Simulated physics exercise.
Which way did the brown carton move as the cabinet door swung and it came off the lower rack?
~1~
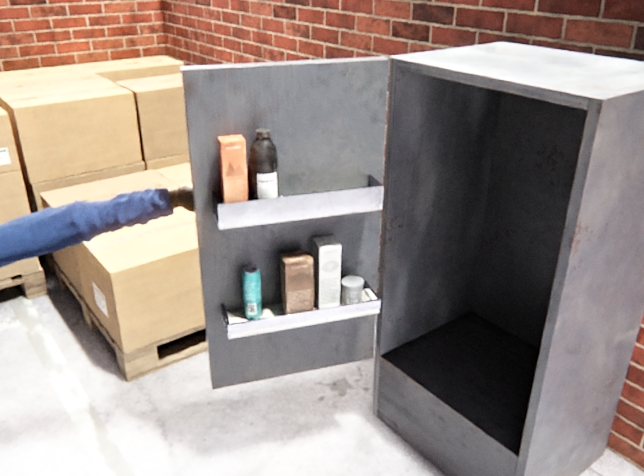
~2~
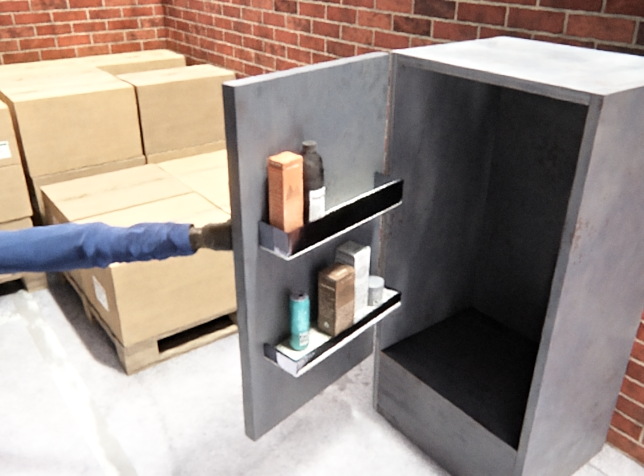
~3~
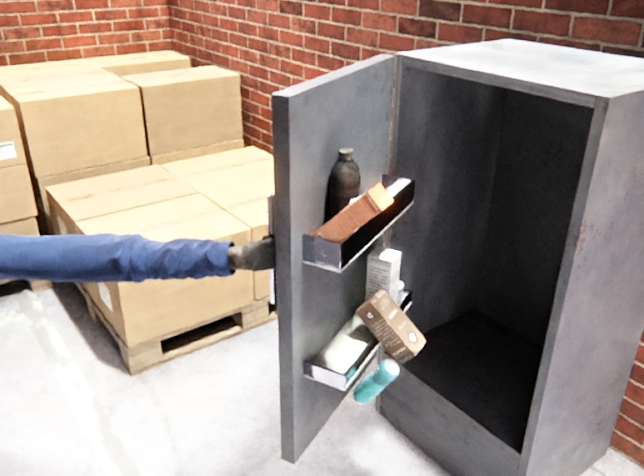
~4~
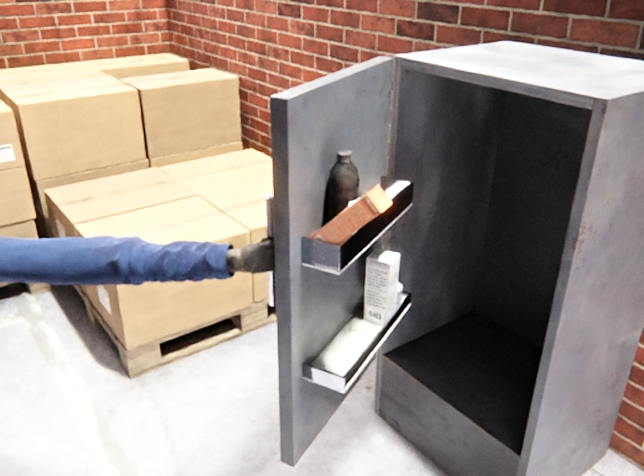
The brown carton moved to the right, toward the open cabinet.
